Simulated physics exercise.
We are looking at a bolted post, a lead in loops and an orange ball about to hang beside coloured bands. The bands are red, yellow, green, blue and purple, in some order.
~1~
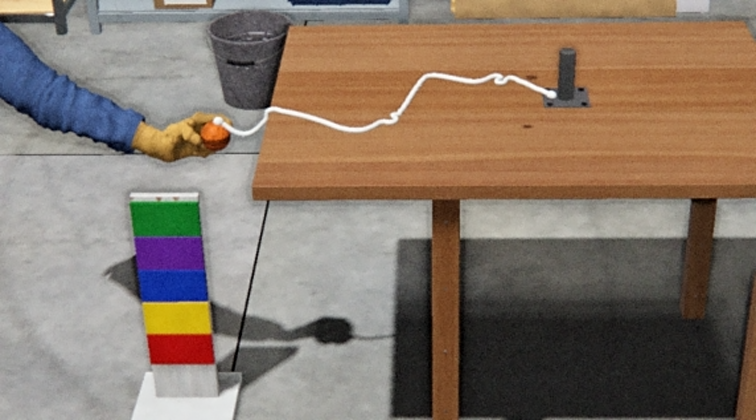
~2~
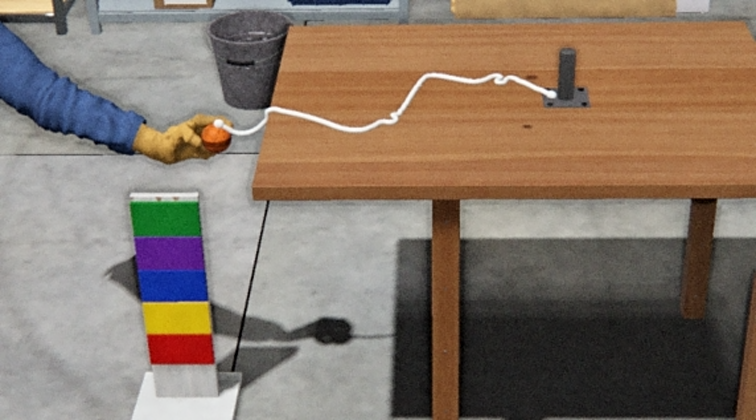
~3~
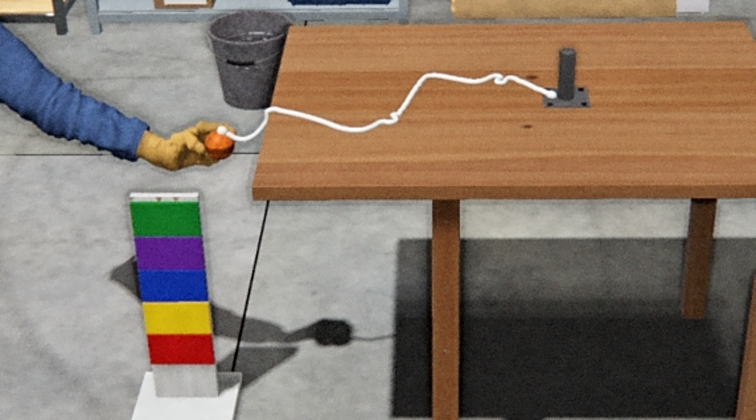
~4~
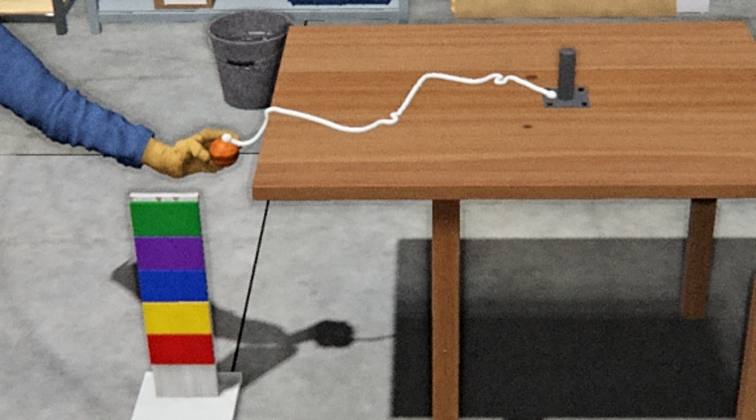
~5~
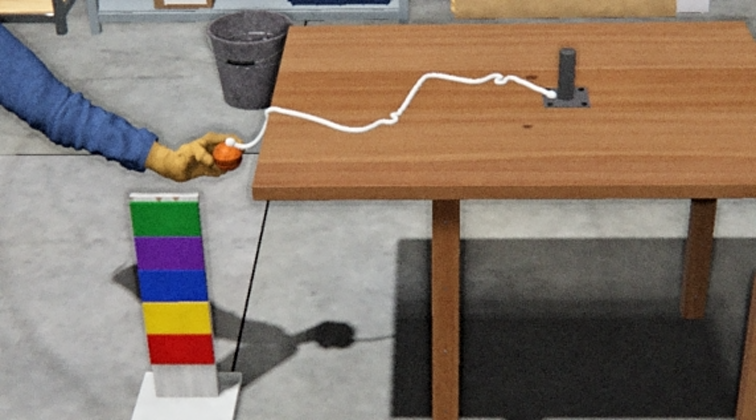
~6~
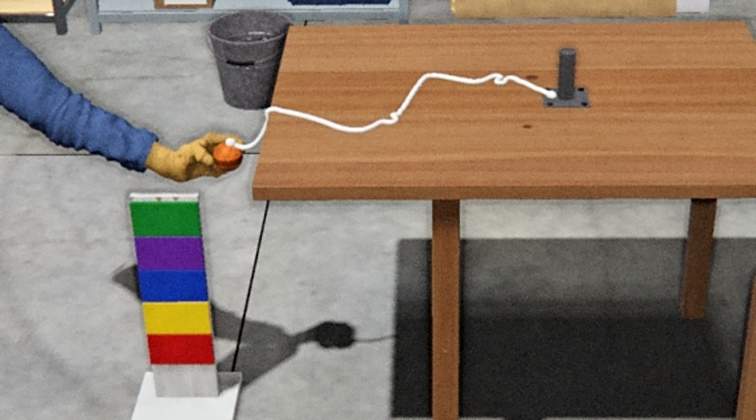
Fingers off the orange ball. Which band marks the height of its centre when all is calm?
The yellow one.
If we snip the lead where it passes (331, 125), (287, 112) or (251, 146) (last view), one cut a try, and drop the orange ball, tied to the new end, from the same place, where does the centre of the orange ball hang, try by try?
The places are (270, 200), (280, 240) and (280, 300).
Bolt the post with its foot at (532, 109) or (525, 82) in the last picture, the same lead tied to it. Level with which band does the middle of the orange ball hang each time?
One after the other, red; red.
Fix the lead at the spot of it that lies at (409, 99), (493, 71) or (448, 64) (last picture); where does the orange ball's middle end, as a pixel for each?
In that order: (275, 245), (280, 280) and (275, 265).
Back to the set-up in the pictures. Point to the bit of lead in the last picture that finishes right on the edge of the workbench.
It lies at about (393, 116).
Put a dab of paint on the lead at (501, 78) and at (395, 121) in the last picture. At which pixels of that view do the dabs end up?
The first at (458, 98), the second at (271, 115).
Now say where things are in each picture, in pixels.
The first picture shows orange ball (216, 136); green (165, 221); purple (169, 254); blue (173, 287); yellow (177, 319); red (181, 350).
The second picture shows orange ball (217, 138); lead through (519, 81) (464, 81) (412, 96) (374, 126) (298, 115).
The third picture shows orange ball (220, 145).
The fourth picture shows orange ball (224, 153); lead through (519, 81) (464, 81) (412, 96) (374, 126) (298, 115).
The fifth picture shows orange ball (228, 157).
The sixth picture shows orange ball (228, 157); lead through (519, 81) (464, 81) (412, 96) (374, 126) (298, 115).
A little later, ball near (263, 309); level with yellow.
Next, ball near (289, 306); level with yellow.
When it is over, ball near (289, 308); level with yellow. The lead holds its middle at yellow.
